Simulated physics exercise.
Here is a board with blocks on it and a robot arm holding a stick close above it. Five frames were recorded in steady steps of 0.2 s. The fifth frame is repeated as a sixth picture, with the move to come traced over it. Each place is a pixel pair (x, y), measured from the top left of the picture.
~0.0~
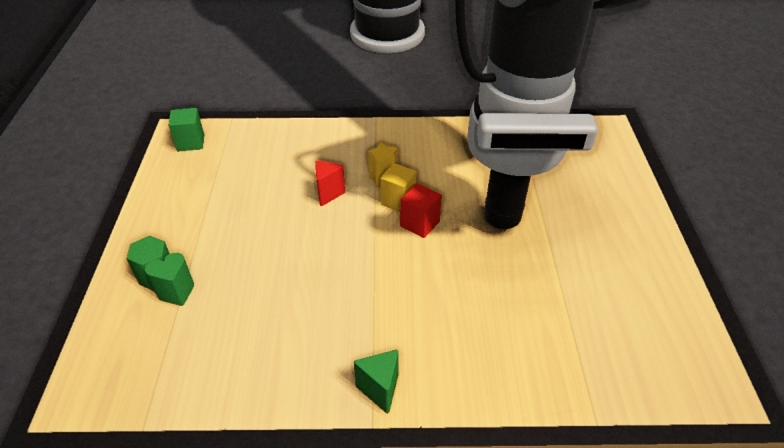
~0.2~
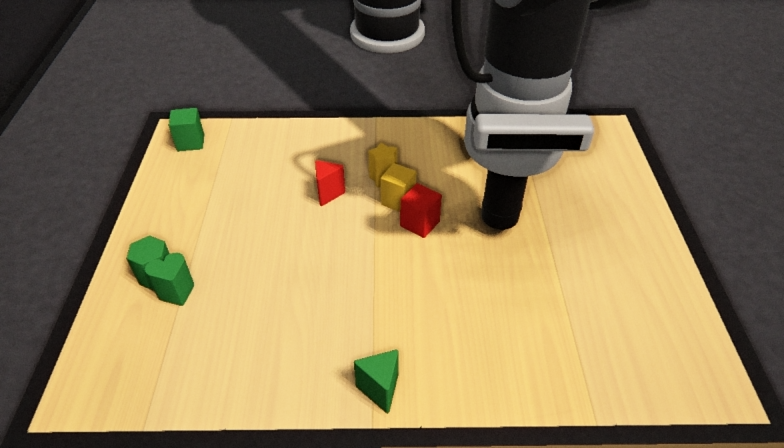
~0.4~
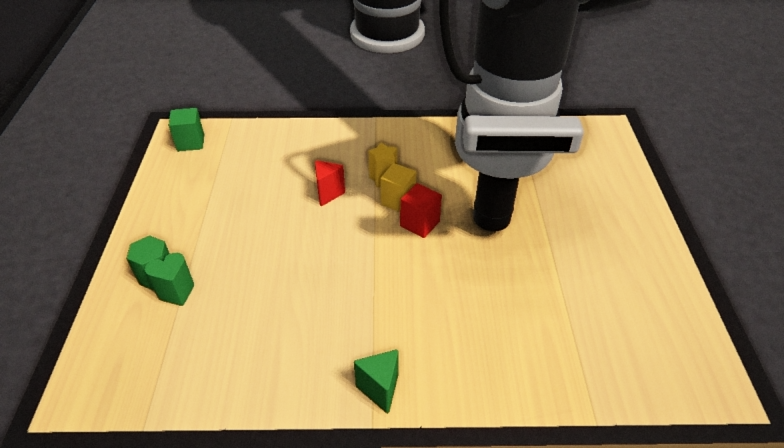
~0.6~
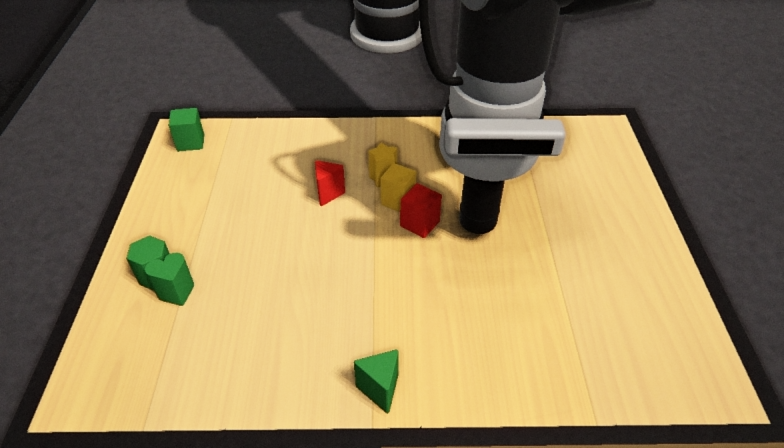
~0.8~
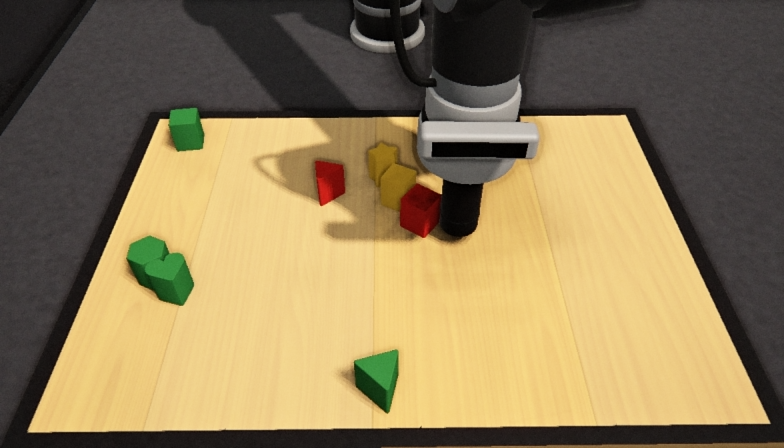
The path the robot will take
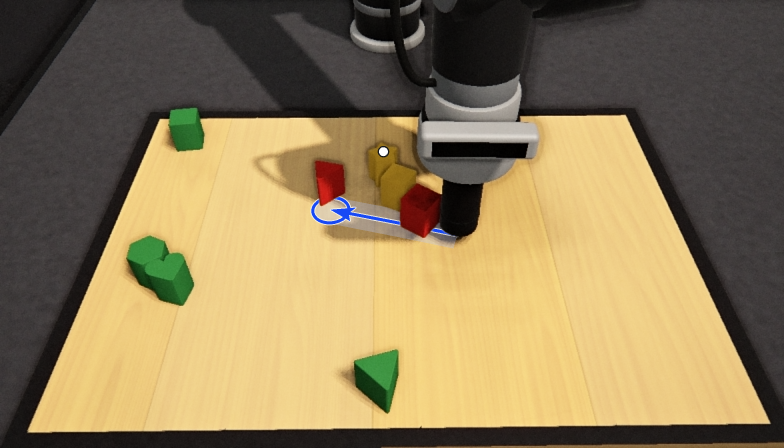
A robot arm with a black stick slid a short way left across a wooden board, drawing close beside a red block, while the red, yellow and green blocks all stayed where they were.
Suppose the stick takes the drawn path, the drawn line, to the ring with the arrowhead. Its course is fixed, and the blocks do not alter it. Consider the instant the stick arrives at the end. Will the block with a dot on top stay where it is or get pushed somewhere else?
It keeps its position.
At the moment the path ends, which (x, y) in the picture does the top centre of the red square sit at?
The point I'd pick in the picture is (299, 171).
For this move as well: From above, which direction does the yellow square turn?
The yellow square rotates clockwise.
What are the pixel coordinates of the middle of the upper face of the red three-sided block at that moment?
For the centre of its top, I'd go with (296, 154).
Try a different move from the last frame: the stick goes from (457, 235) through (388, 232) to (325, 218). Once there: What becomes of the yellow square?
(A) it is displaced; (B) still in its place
My pick is A.
The drawn path runs in a line from (457, 235) to (331, 210); the dot is on the yellow star-shaped block.
The first path, step by step. One third of the way, stick (413, 215); yellow square (385, 168), turned 60° clockwise; red square (381, 191).
Two thirds of the way, stick (371, 207); yellow square (385, 168), turned 60° clockwise; red square (339, 183), turned 15° anticlockwise.
At the end, stick (330, 199); red three-sided block (296, 154); yellow star-shaped block not moved; yellow square (385, 168), turned 60° clockwise; red square (299, 171).
